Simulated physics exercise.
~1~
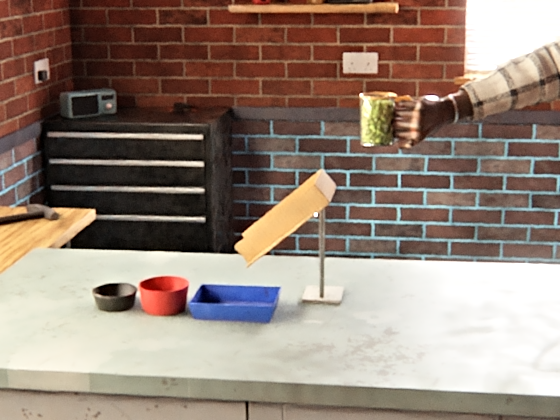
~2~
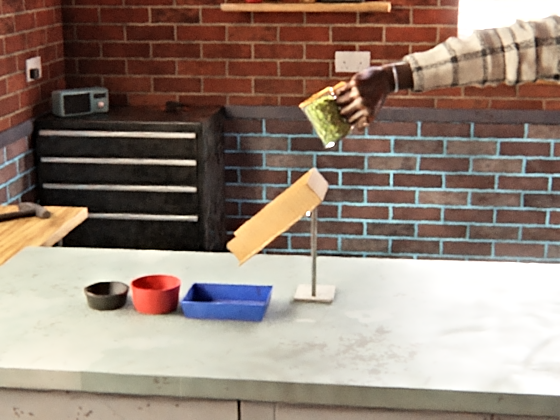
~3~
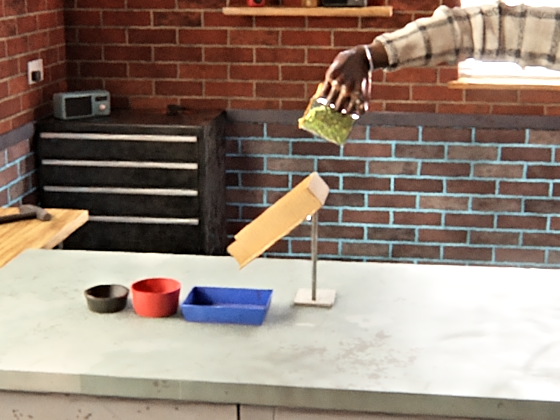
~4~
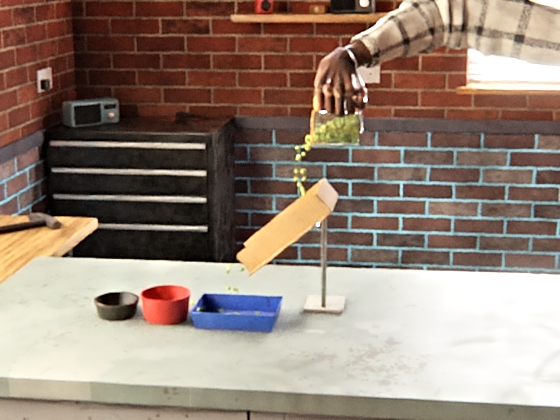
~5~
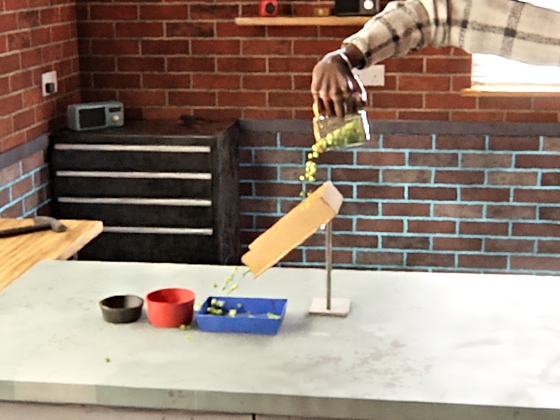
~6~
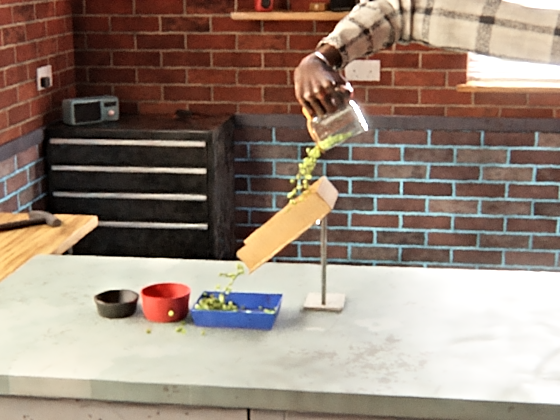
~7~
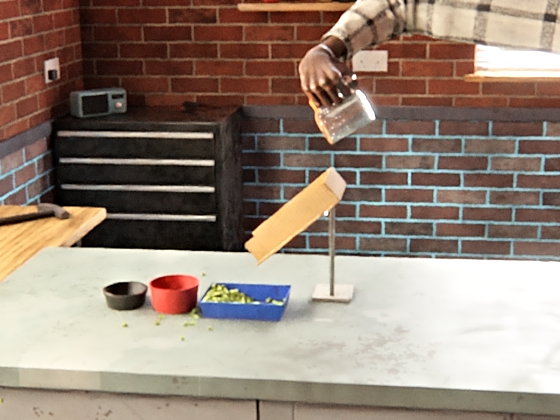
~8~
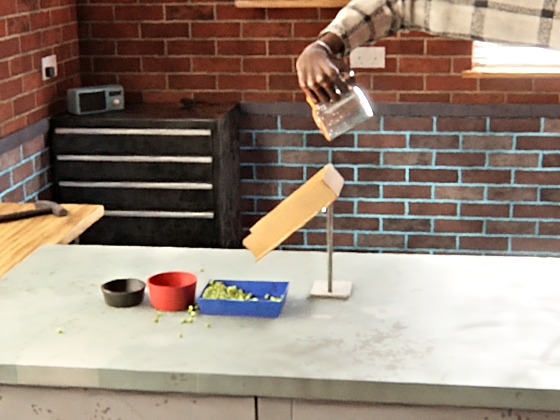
On a pale worktop, a hand tips green dried peas from a clear cup down a sloping board, most landing in a blue tin.
